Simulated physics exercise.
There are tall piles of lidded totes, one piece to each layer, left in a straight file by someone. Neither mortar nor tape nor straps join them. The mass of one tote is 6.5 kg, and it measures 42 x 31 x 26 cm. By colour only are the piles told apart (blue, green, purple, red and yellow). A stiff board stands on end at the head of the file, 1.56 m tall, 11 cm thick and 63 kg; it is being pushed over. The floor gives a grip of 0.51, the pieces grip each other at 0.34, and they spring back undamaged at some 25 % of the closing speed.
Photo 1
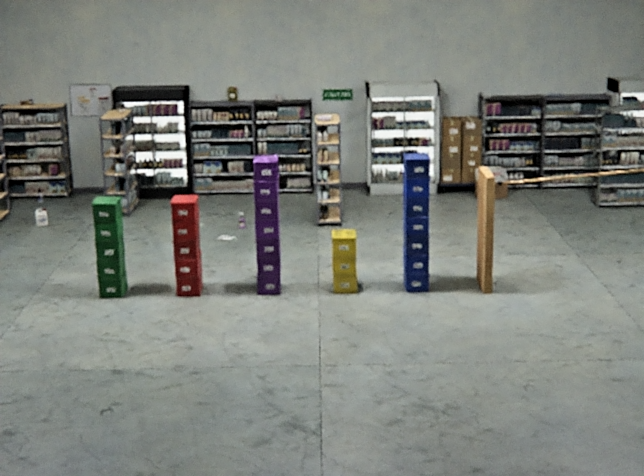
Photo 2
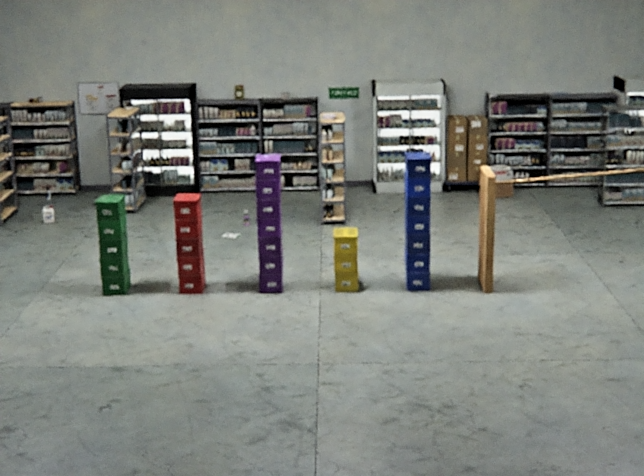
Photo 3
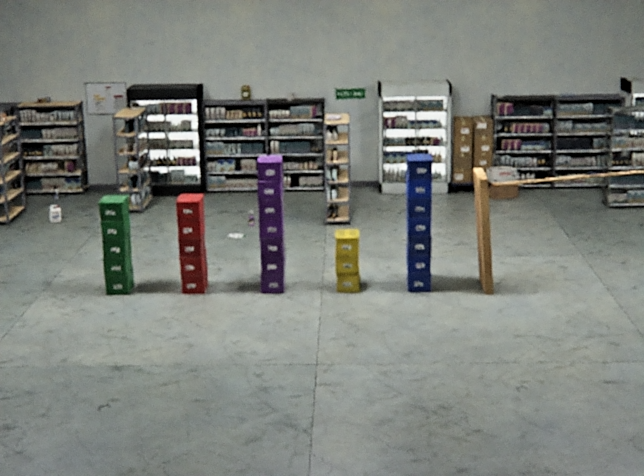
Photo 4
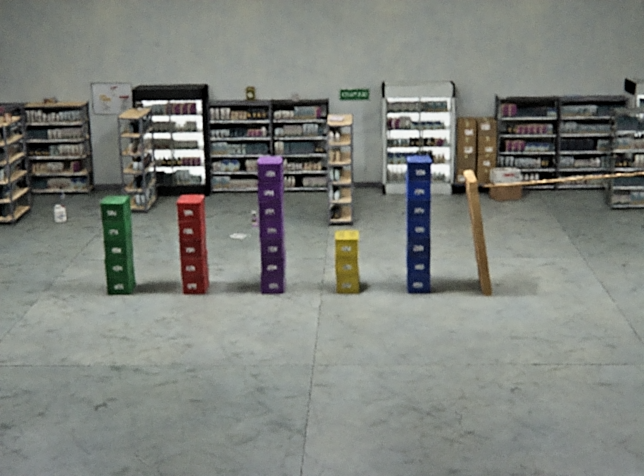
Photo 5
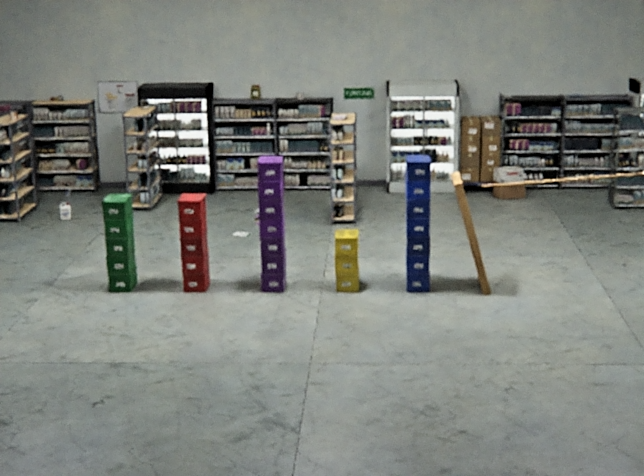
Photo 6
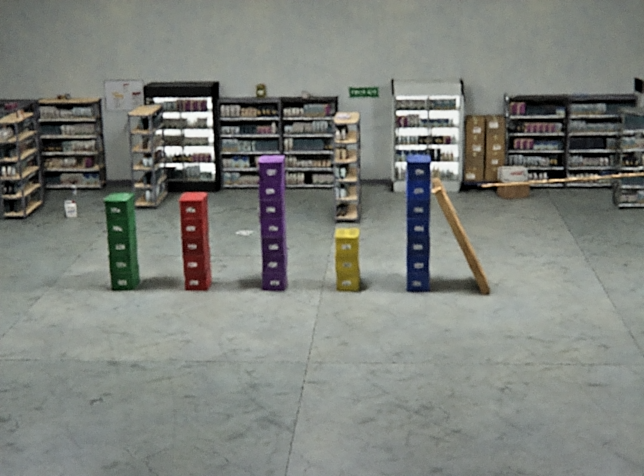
In this clip, a pole reaching in from the right pushes an upright wooden board, which tilts left until it leans close against the blue stack, while the row of colored stacks stays still and the view shifts slightly.
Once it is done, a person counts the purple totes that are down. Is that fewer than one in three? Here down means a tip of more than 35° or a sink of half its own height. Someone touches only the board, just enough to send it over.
No, it is more.
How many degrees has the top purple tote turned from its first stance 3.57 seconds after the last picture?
Something like 130°, more or less.
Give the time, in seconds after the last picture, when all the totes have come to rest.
Time: About 5.0 s.
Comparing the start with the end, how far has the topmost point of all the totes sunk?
I make it close to 95 cm.
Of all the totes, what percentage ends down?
Close to 90 per cent of them.
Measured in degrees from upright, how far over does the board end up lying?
Roughly 70 degrees off upright.
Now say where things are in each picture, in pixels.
In the first frame (places mark the middle of the side facing us; the camera moves round a little), pole end (501, 184) 10 cm short, board 0° from upright; top purple tote (266, 172); top blue tote (418, 169); the rest undisturbed.
Pole end 5 mm short, board 0° from upright; top purple tote (268, 171), in the second frame.
Pole end (489, 186) 9 cm in, board 4° from upright; top purple tote (269, 172); the rest undisturbed, in the third frame.
Pole end (481, 187) 18 cm in, board 9° from upright; top purple tote (269, 173); the rest undisturbed, in the fourth frame.
Pole end (480, 187) 18 cm in, stopped, board 15° from upright; top purple tote (270, 172); the rest undisturbed, in the fifth frame.
Pole end (480, 187) 18 cm in, stopped, board 25° from upright; top purple tote (270, 172); top green tote (116, 210); the rest undisturbed, in the sixth frame.
Then, 0.53 s after the last picture, board 53° from upright; none of the 7 purple totes down (3 of 27 in all colours); top purple tote unmoved; top blue tote leaning 71°, 47 cm lower.
Then, 1.41 s after the last picture, board 71° from upright; none of the 7 purple totes down (9 of 27 in all colours); top purple tote leaning 5°; top yellow tote leaning 54°, 44 cm lower.
Then, 2.81 s after the last picture, board 71° from upright; 7 of the 7 purple totes down (20 of 27 in all colours); top purple tote leaning 20°, 43 cm lower; top yellow tote leaning 40°, 44 cm lower.
Then, 3.57 s after the last picture, board 71° from upright; 7 of the 7 purple totes down (24 of 27 in all colours); top purple tote on its side; top green tote on its side.
At rest, board 71° from upright; 7 of the 7 purple totes down (24 of 27 in all colours); top purple tote 1.53 m lower; top yellow tote leaning 40°, 44 cm lower. That is 100 per cent. As the last picture would show them, middles, top yellow tote near (302, 274).
